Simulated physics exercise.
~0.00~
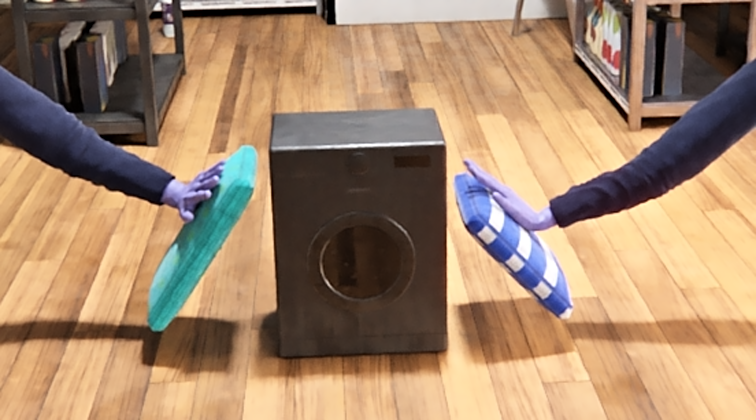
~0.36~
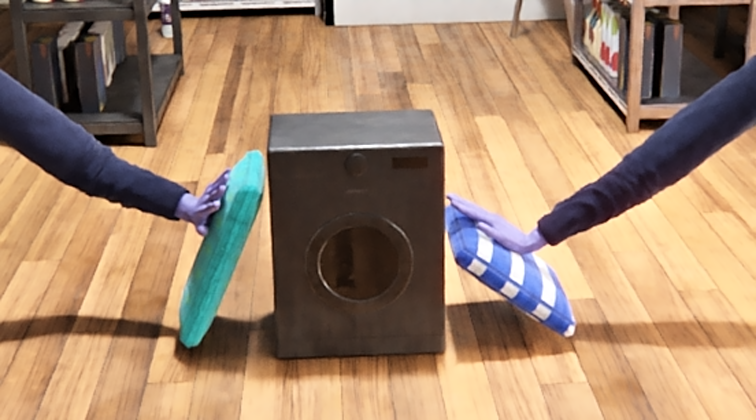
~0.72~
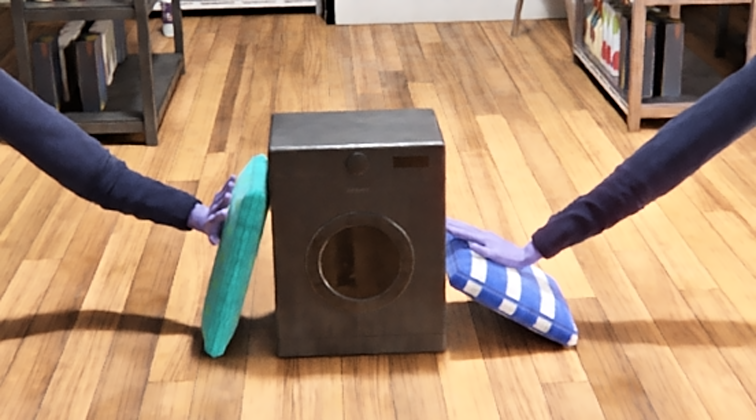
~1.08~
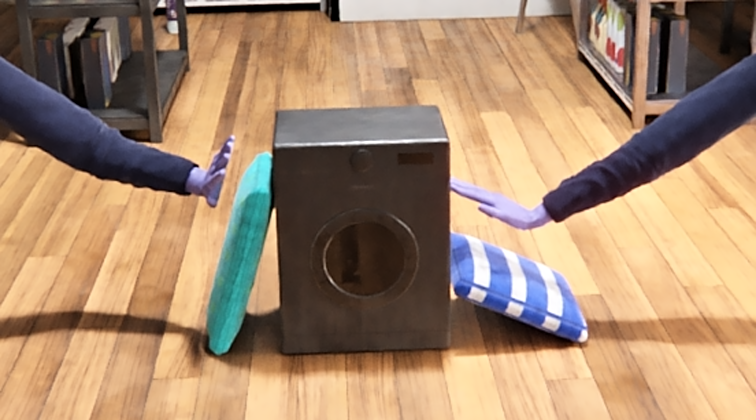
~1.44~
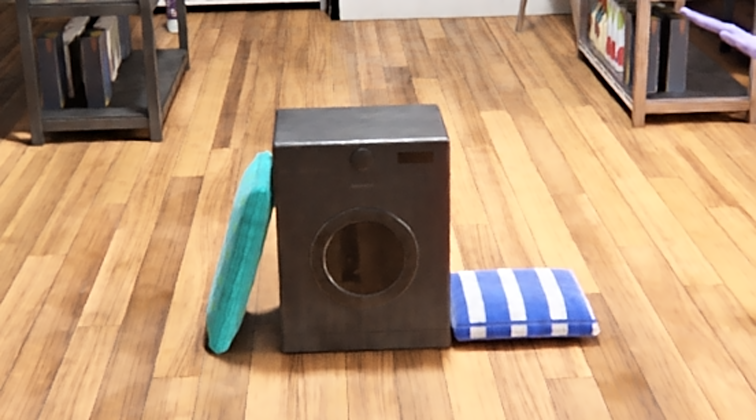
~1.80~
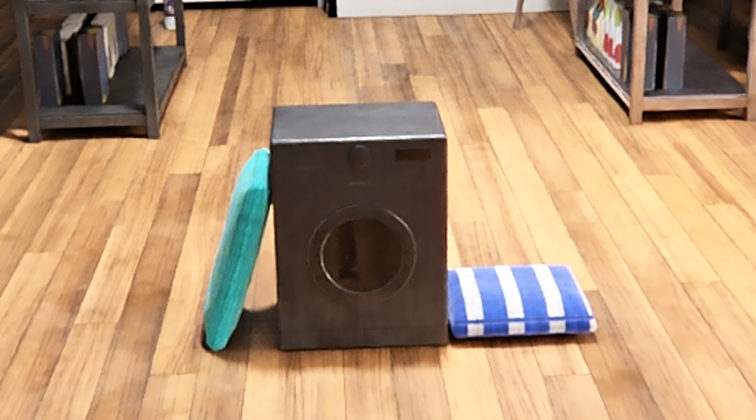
Two hands lean cushions against a black machine; the turquoise stays, the blue slides flat.
